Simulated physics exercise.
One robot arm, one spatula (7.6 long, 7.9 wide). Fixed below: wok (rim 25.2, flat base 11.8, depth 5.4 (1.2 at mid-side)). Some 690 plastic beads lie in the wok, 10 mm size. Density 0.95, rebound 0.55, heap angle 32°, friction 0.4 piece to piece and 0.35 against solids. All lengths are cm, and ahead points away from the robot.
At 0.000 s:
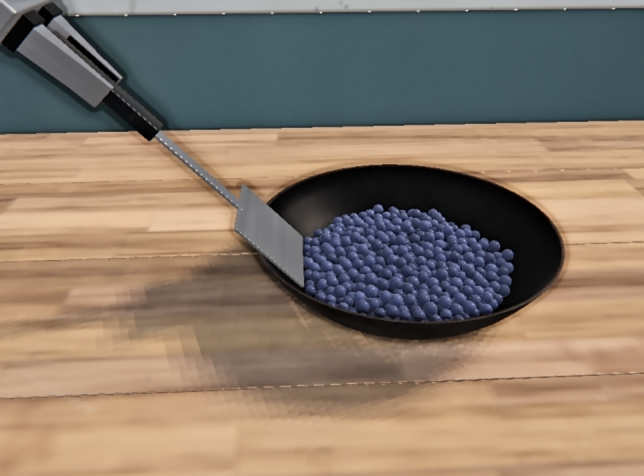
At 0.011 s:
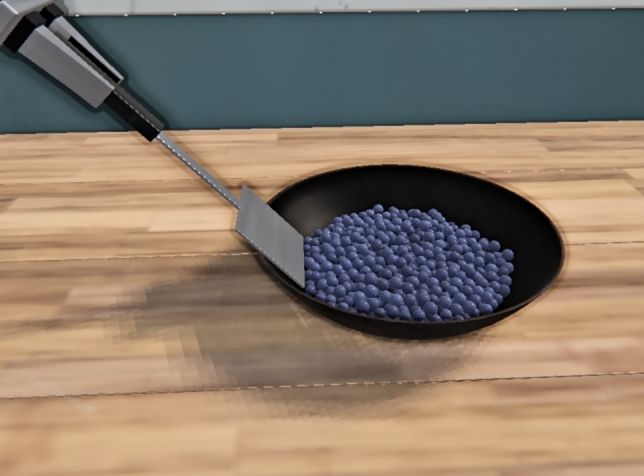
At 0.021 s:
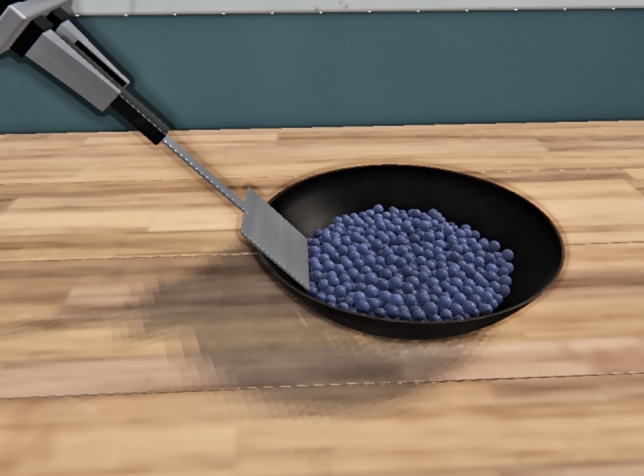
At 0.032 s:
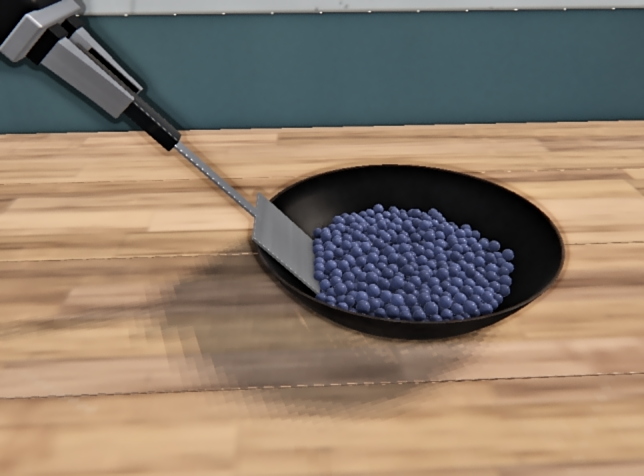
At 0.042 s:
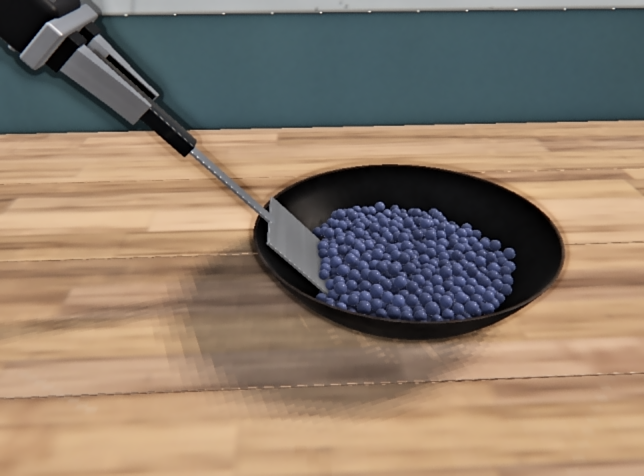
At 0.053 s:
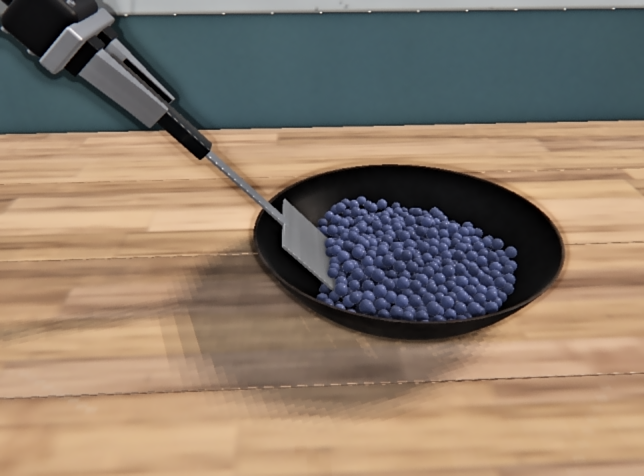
The footage shows a robot arm holding a spatula at the left side of a black wok of blue beads; after barely moving at first, the blade slides a short way right, nudging the nearest beads slightly.
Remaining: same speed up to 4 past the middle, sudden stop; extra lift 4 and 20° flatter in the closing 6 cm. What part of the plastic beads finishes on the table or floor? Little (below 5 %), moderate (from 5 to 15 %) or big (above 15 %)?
On the table or floor the share is moderate, from 5 to 15 %.
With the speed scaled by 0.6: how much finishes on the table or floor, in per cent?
Some 0 per cent.
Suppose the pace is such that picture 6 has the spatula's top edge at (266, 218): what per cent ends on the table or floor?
About 0 per cent.
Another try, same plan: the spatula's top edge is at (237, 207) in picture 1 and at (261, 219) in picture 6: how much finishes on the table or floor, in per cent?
Some 0 per cent.
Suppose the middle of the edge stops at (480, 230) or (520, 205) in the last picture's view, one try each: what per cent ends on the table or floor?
Some 20 and 35 per cent.
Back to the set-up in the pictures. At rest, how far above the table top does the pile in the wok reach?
Roughly 6.0 cm.
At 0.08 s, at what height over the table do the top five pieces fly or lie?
About 6 cm.
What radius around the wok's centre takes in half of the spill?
About 34 cm.
After 0.08 s, sloping 47°, highest piece 7 above the table; 693 in the wok.
After 0.10 s, sloping 40°, highest piece 9 above the table; 693 in the wok.
After 0.32 s, sloping 28°, highest piece 6 above the table; 638 in the wok, 42 on the table or floor, 13 on the blade or in flight.
After 1.37 s, sloping 28°, highest piece 6 above the table; 637 in the wok, 56 on the table or floor.
At rest, 637 in the wok, 56 on the table or floor. That is 8 % on the table or floor.
